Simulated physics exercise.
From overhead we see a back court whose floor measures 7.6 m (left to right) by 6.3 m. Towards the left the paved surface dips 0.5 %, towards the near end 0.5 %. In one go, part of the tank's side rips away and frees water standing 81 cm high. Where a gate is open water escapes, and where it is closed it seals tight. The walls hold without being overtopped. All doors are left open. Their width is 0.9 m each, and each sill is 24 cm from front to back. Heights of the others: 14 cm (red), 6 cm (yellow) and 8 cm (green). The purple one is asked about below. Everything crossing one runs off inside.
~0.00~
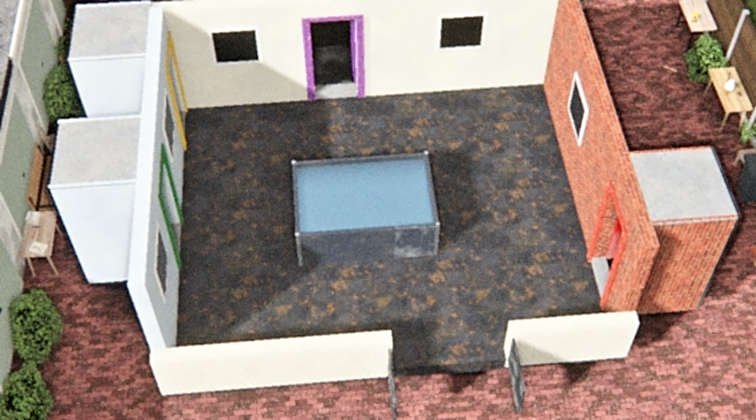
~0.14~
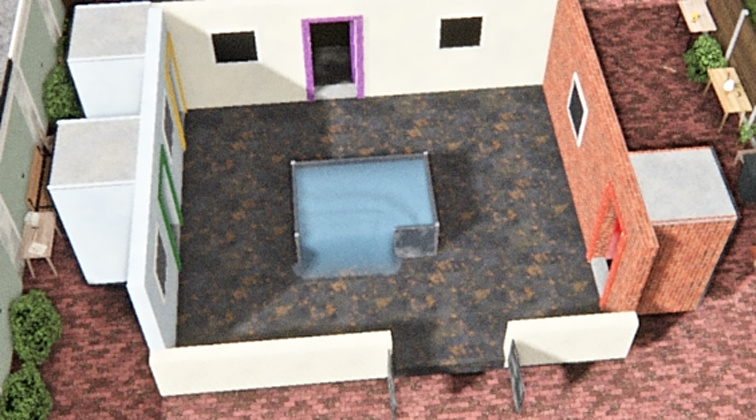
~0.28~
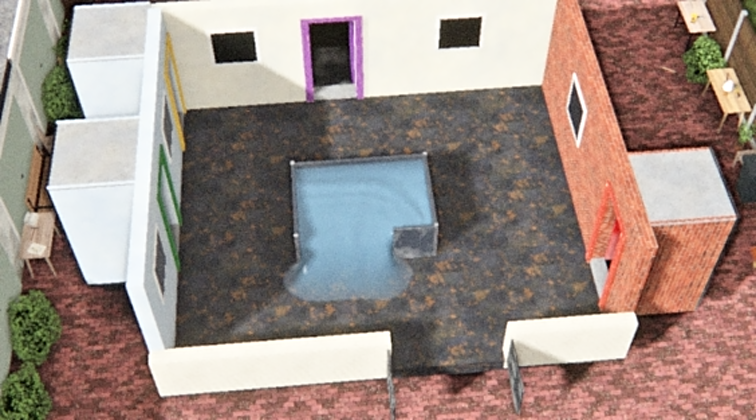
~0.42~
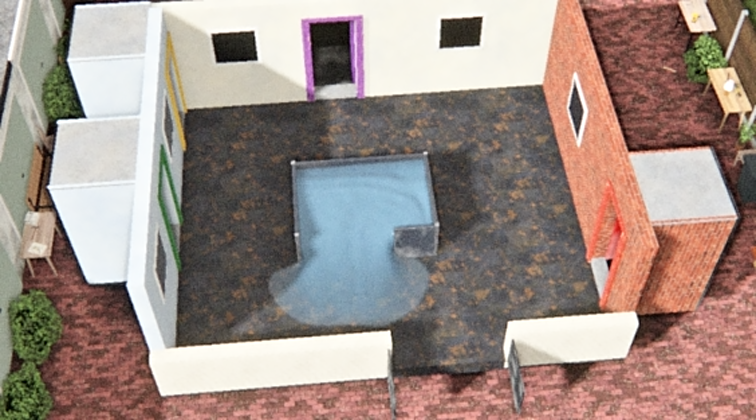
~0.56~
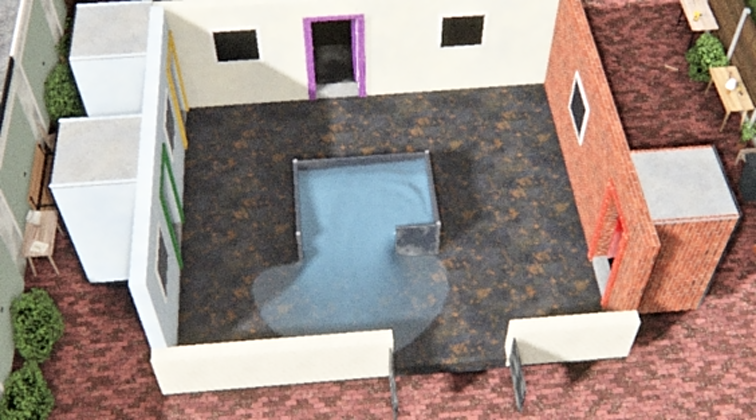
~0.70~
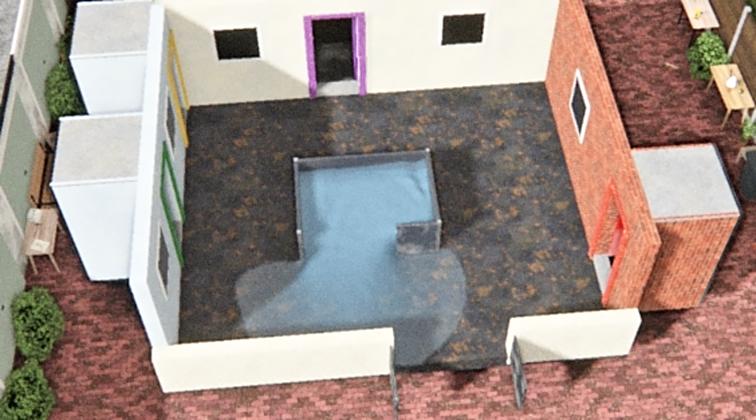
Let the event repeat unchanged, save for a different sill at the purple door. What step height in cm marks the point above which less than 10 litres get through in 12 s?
The point is around 6 cm.
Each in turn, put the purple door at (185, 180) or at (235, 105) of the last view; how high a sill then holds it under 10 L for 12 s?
In turn: About 6.0 cm, about 14.0 cm.
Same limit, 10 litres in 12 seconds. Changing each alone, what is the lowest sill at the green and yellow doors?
Some 7.0 cm for green, some 13.0 cm for yellow.
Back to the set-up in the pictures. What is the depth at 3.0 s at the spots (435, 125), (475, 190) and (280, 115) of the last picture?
Some 0, 0 and 0 cm.
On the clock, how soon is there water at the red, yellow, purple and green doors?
Times: Red 3.4 s, yellow 3.2 s, purple 4.5 s, green 2.2 s.
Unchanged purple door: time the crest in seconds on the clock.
I'd guess close to 5.0 seconds.
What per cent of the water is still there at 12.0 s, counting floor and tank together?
Some 70 %.
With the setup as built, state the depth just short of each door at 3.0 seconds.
In cm: Red 0, yellow 0, purple 0, green 8.
After 1.4 s water covers 20 % of the floor, deepest (55 cm) near (345, 357); it has not reached the purple door.
After 3.0 s water covers 40 % of the floor, deepest (40 cm) near (178, 371); it has not reached the purple door.
After 12.0 s water covers 100 % of the floor, deepest (8 cm) near (184, 214); 4 cm at the purple door, 0 litres in over its 16 cm sill.
At the purple door as built, the water arrived by 4.7 s and peaked near 10 cm at 5.2 s.
With a sill of 5.5 cm, 13 litres would have come in within the 12 s; with 6.5 cm, 7 litres. So under 10 litres takes about 6 cm.
